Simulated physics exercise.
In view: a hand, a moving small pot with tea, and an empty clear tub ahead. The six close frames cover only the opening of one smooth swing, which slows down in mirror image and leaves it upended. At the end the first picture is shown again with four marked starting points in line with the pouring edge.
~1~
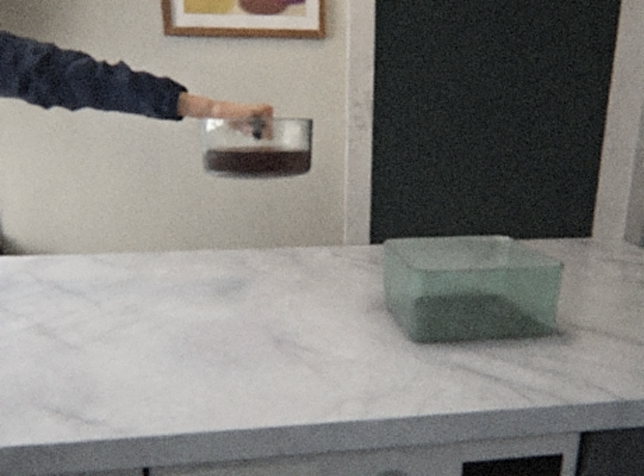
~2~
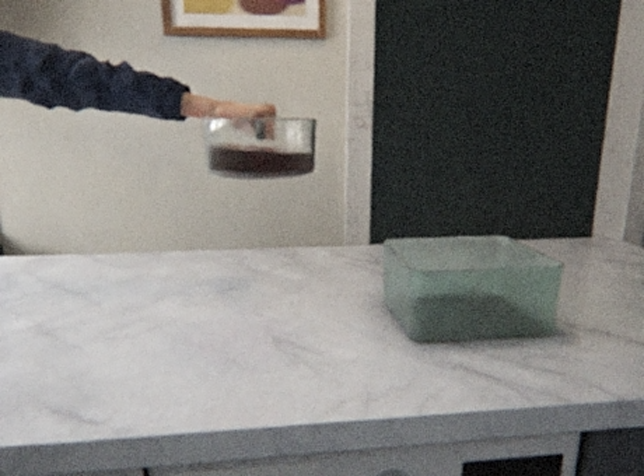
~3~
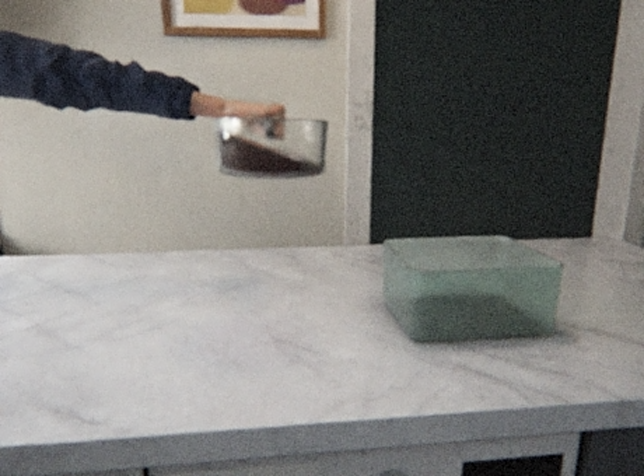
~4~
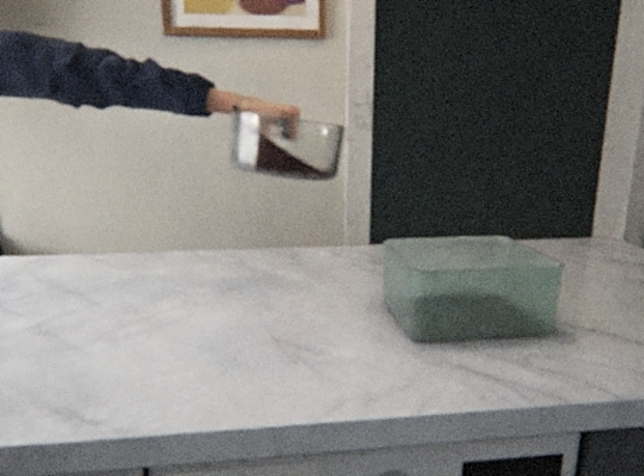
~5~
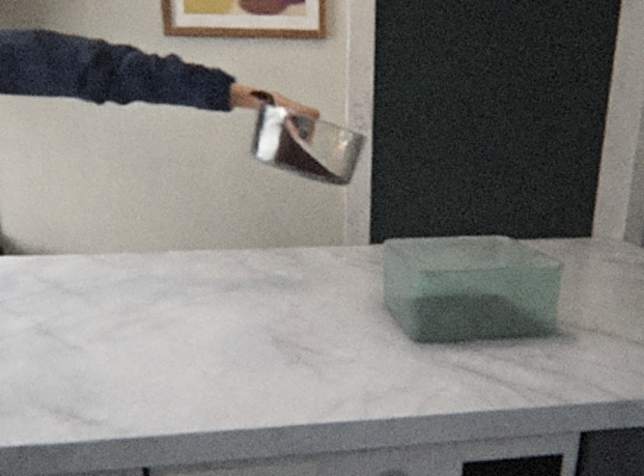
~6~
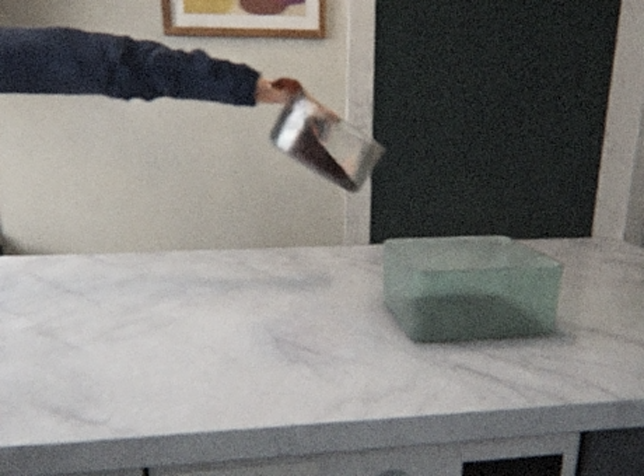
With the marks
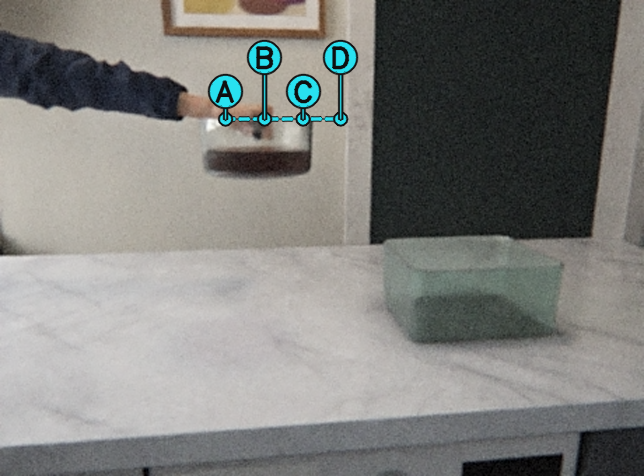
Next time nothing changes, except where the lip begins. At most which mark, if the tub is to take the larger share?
The limit is B.
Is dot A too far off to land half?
Yes, it does.
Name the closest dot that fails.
A.
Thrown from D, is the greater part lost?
No, that is safe.
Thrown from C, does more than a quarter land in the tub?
Yes, clearly.
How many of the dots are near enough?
Three of them.
In cyan, A at (225, 119); B at (264, 119); C at (303, 119); D at (340, 119).
With A, about 32 % lands in the tub, 64 % falls short and 4 % goes beside or beyond.
With B, about 61 % lands in the tub, 28 % falls short and 11 % goes beside or beyond.
With C, about 81 % lands in the tub, 10 % falls short and 9 % goes beside or beyond.
With D, about 77 % lands in the tub, 9 % falls short and 14 % goes beside or beyond.
